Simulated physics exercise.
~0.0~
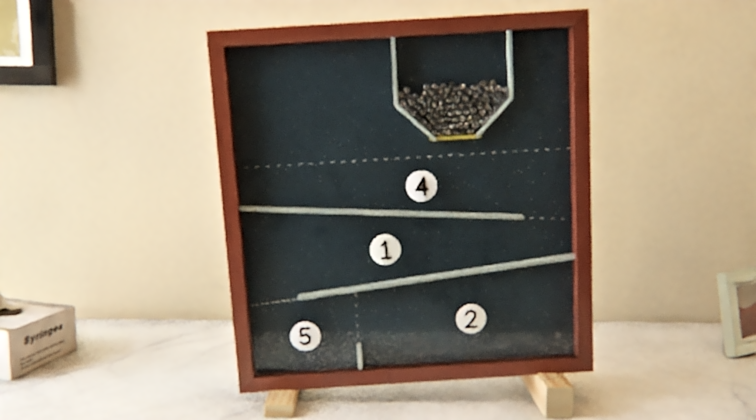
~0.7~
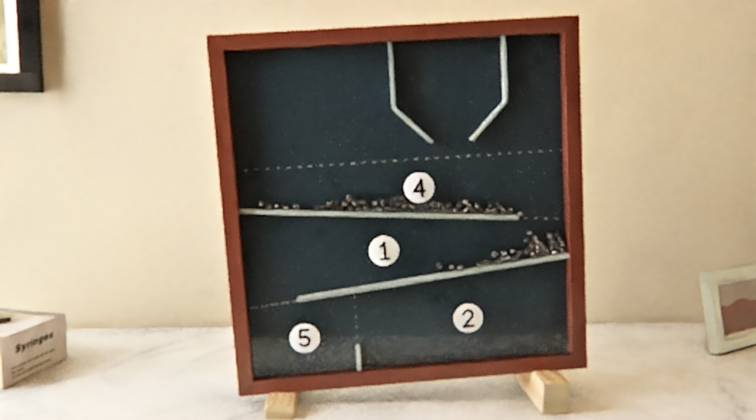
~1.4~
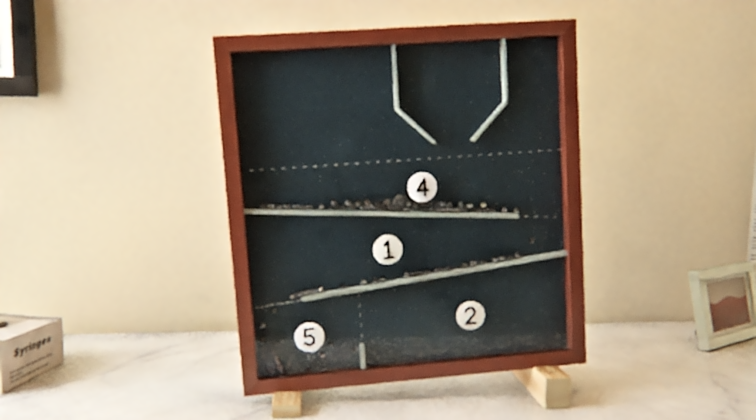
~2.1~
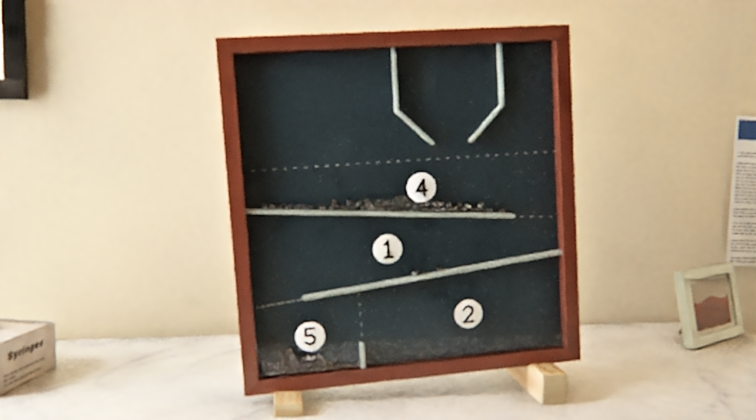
On a pale marble surface, steel balls dropping from a hopper inside a framed box, spreading along ramps, some collecting bottom left.
